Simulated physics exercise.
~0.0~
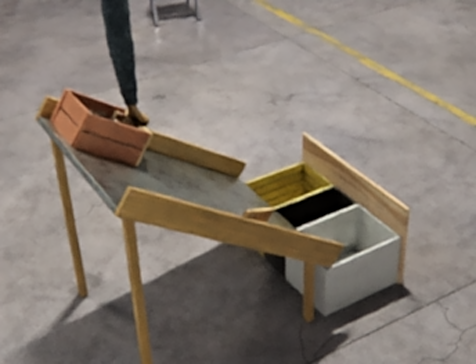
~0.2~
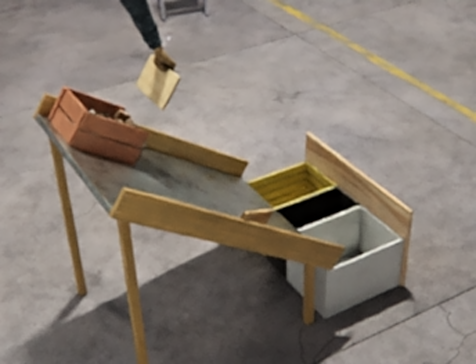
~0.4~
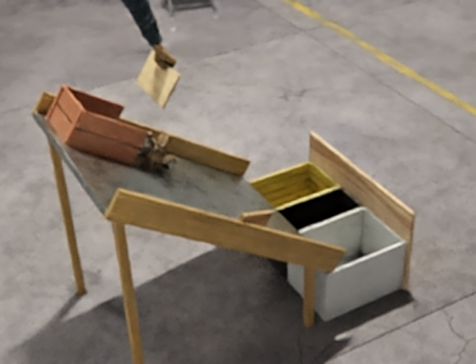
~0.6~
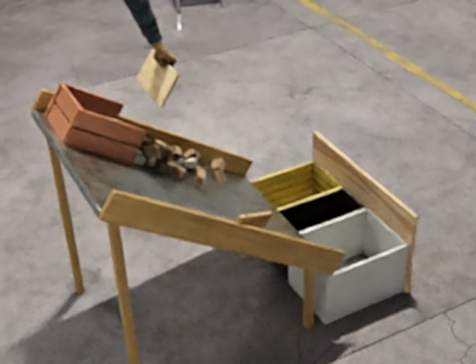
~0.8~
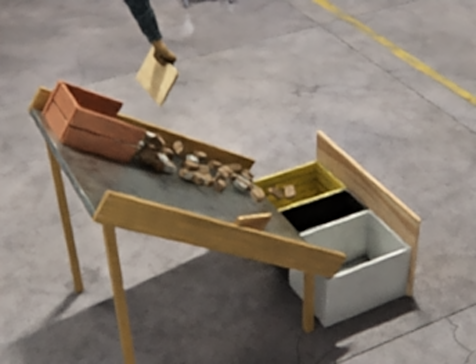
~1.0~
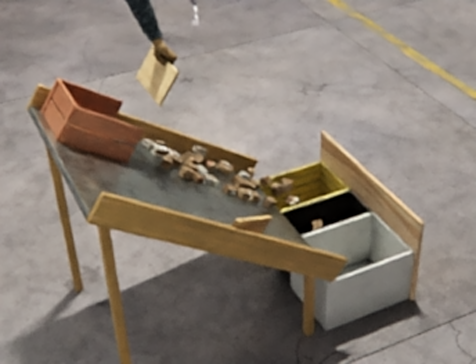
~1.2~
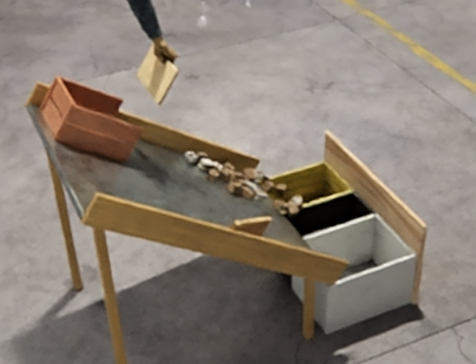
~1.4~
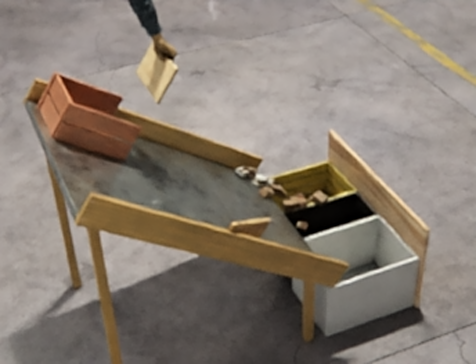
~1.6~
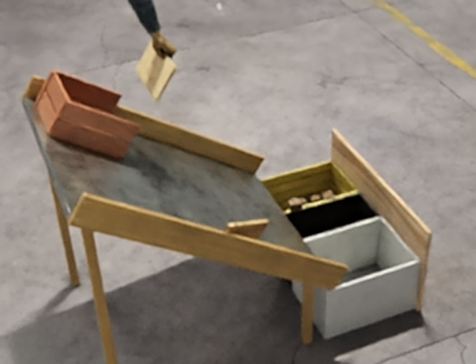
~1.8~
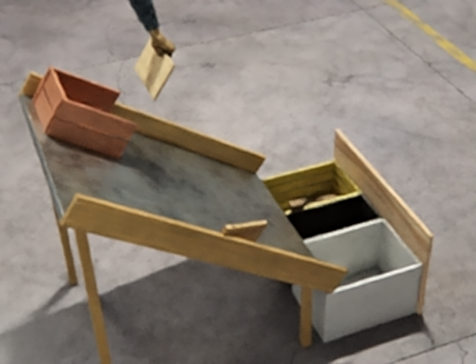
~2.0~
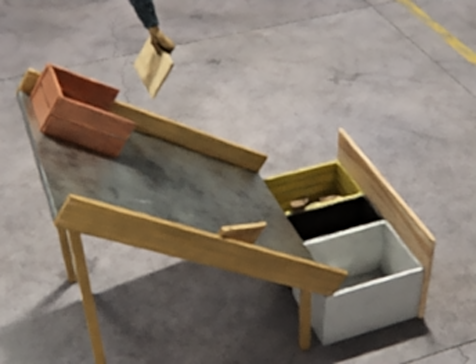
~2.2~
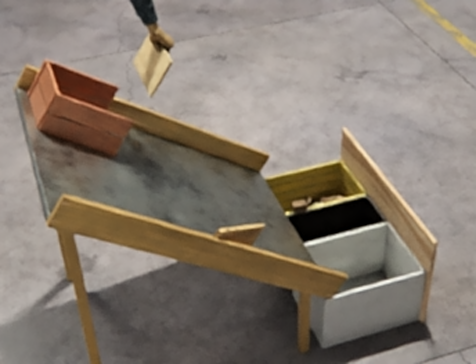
On a concrete floor, a hand lifted a small wooden gate away from an orange pen atop a sloping table, and a loose bunch of little parcels tumbled down past an angled board, most landing in the yellow tub farthest away.
